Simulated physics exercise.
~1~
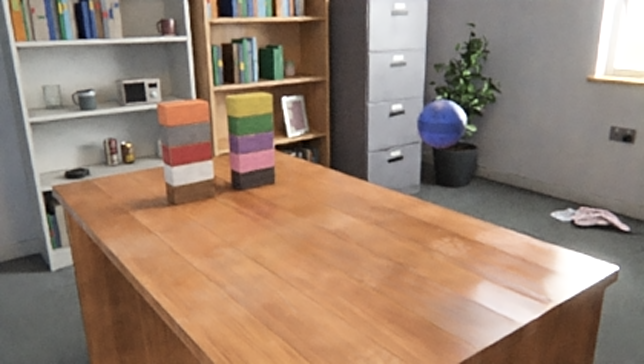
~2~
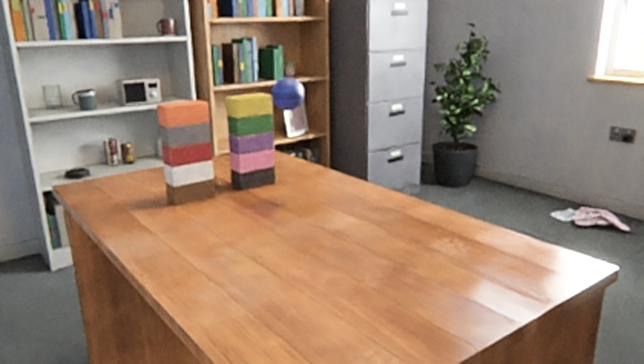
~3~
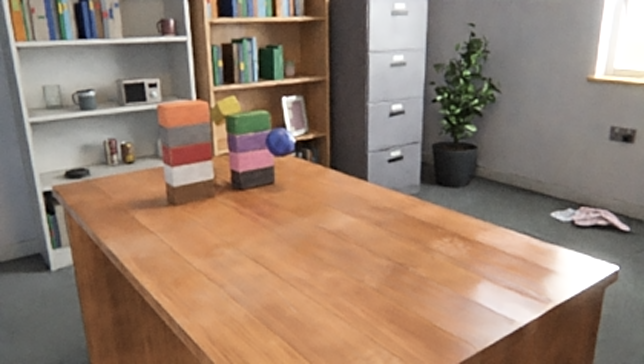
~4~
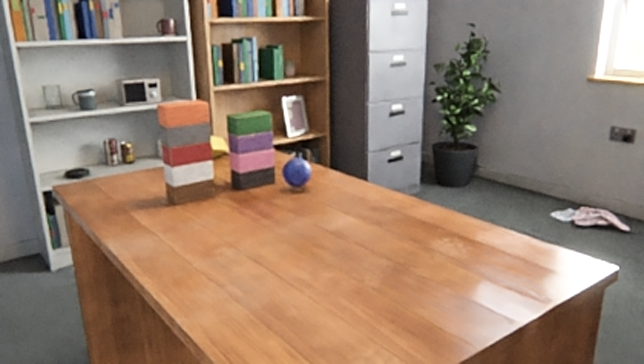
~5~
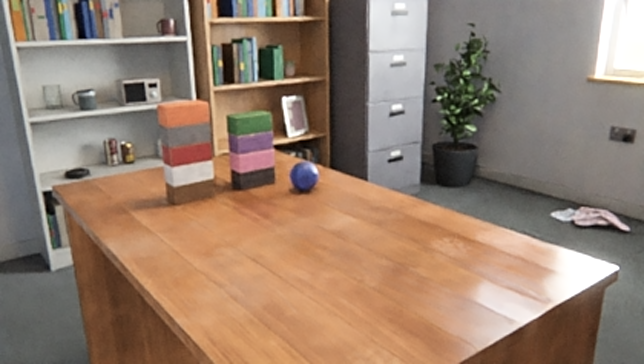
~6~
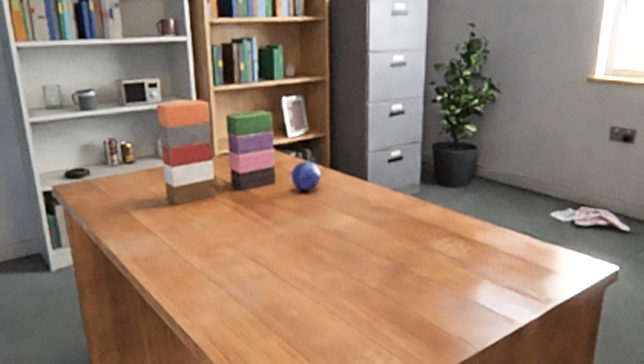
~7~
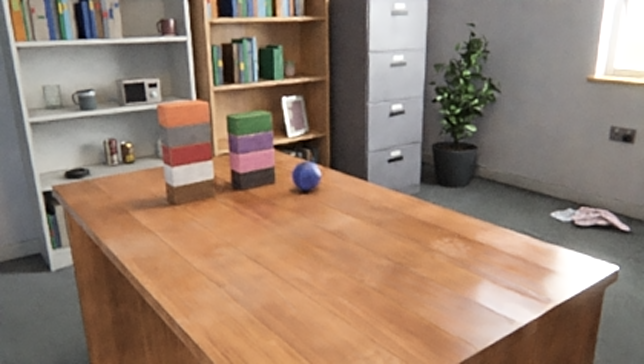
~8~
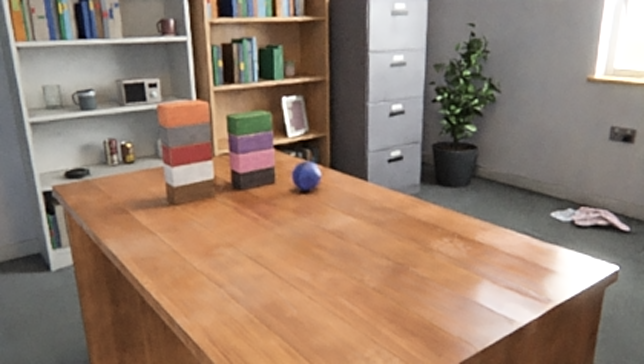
A wooden table holds two block stacks as a blue ball knocks off the yellow block.
